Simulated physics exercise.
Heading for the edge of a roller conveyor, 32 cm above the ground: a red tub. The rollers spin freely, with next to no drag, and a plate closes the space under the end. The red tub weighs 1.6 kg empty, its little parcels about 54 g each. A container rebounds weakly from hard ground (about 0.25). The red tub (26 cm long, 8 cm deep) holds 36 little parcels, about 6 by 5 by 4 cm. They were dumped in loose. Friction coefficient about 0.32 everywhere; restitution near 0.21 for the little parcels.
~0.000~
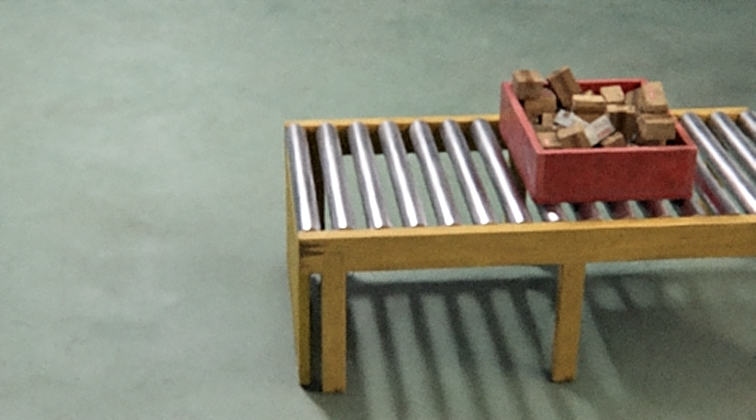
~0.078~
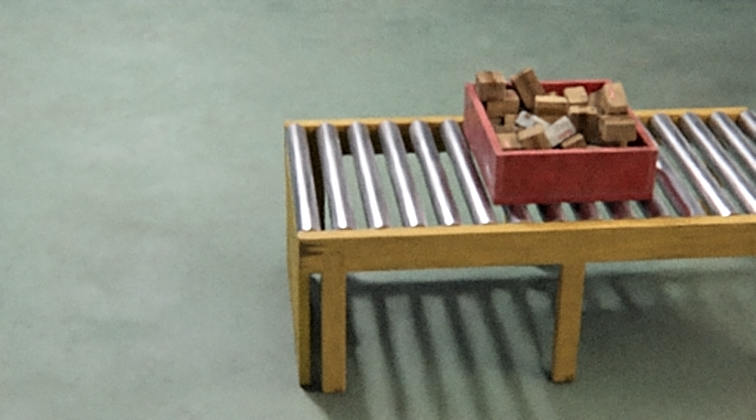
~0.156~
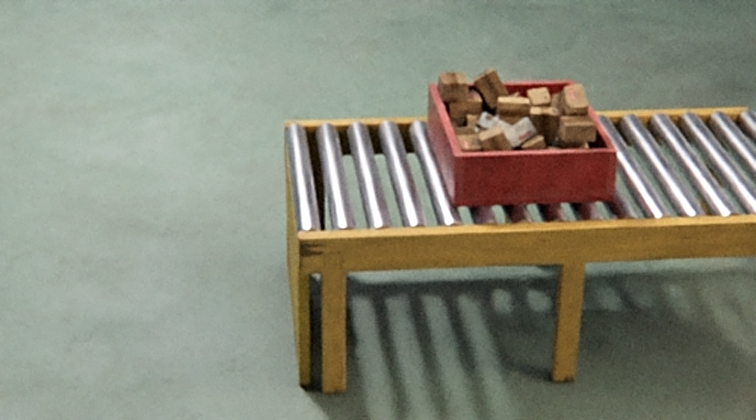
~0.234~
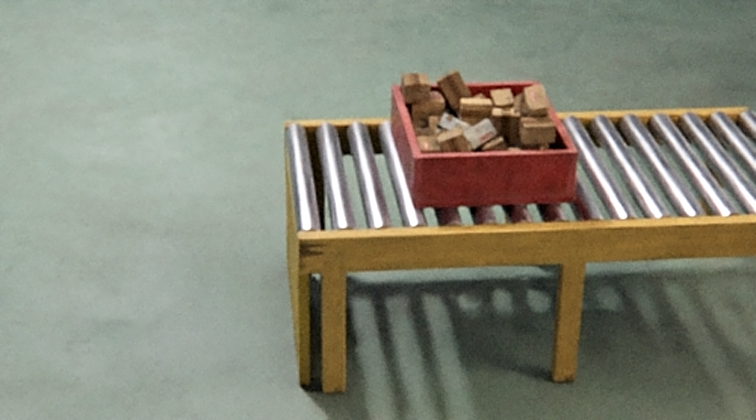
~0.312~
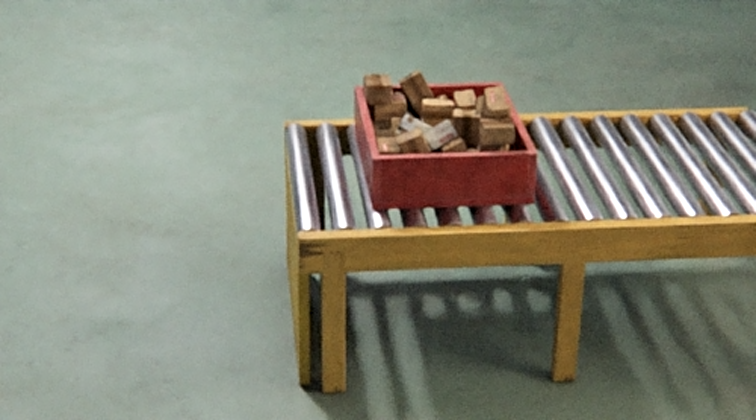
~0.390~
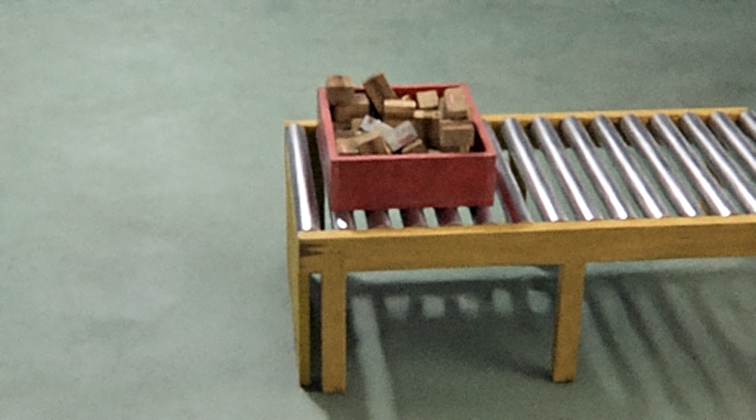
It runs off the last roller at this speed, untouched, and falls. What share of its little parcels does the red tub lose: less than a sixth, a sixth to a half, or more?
It sheds fewer than one in six of them.
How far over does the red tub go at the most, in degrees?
About 45°.
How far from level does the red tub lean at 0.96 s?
Roughly 35°.
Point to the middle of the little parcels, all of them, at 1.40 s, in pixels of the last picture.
Around (134, 312).
After 0.46 s, the front runs out over the edge.
After 0.76 s, the red tub leans 15° with 0 of 36 out.
After 0.96 s, the red tub leans 36° with 1 of 36 out.
After 1.31 s, the red tub is level with 3 of 36 out.
Final count (at 1.40 s), the red tub is level with 3 of 36 out. Asked share, 3 of 36, 8 per cent.
